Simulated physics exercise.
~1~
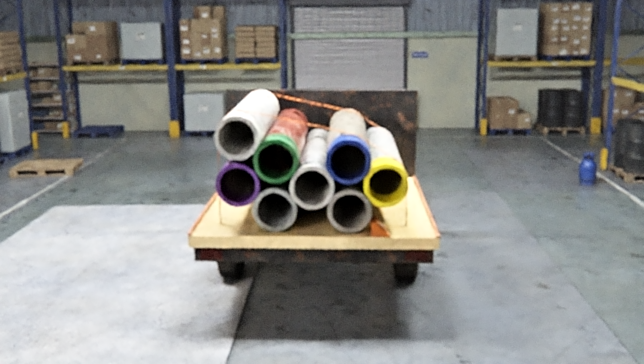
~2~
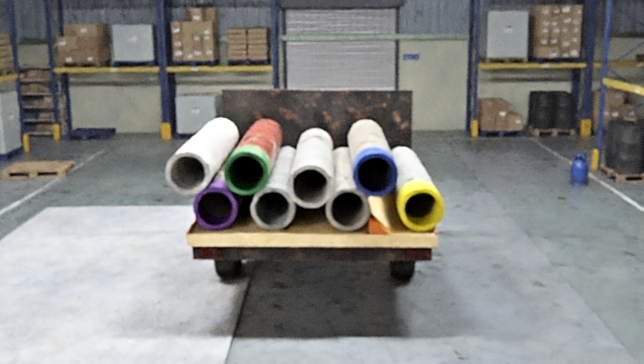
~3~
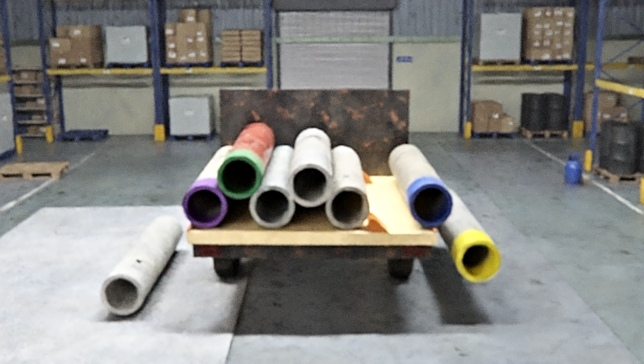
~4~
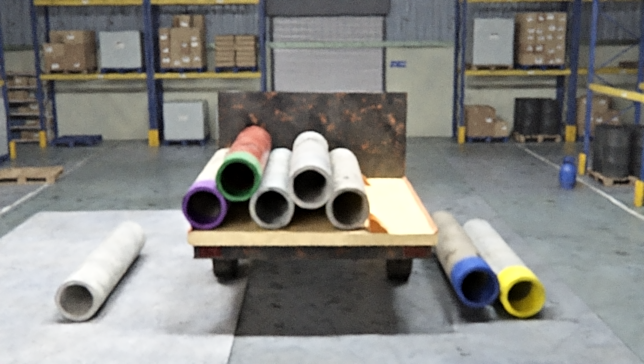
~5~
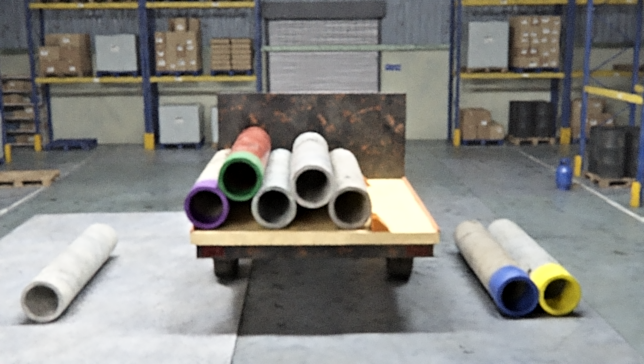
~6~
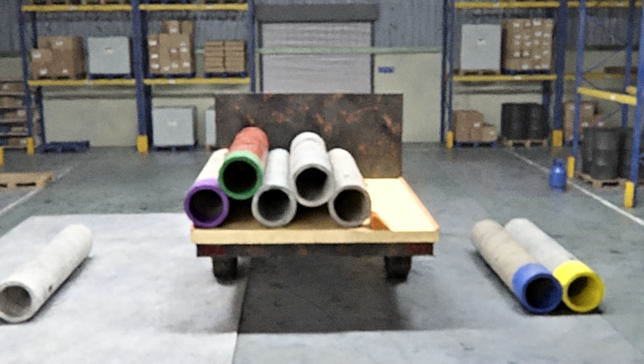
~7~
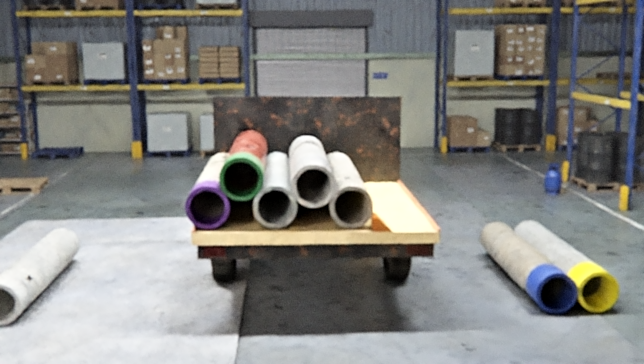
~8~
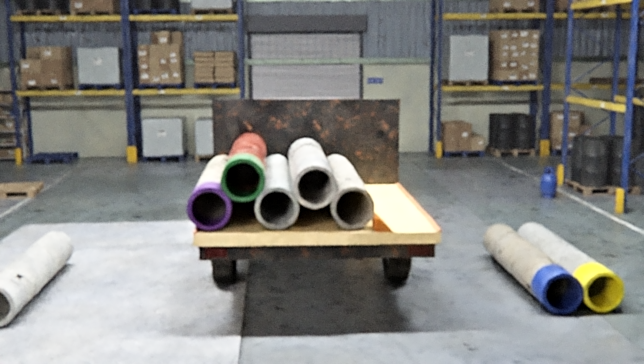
A flat trailer with a rusty headboard stands in a warehouse, seen from behind, with shelves of boxes beyond. Thick-walled concrete pipes are stacked on its wooden deck, a purple-ended one at left, green above it, blue higher on the right and yellow at the right. The stack spreads, and an unmarked grey pipe drops off the left side while yellow rolls over the right edge. Blue follows yellow down, and the fallen pipes roll outward across the floor. Purple, green and three grey pipes stay aboard as the view drifts slightly, with blue and yellow resting side by side at right.
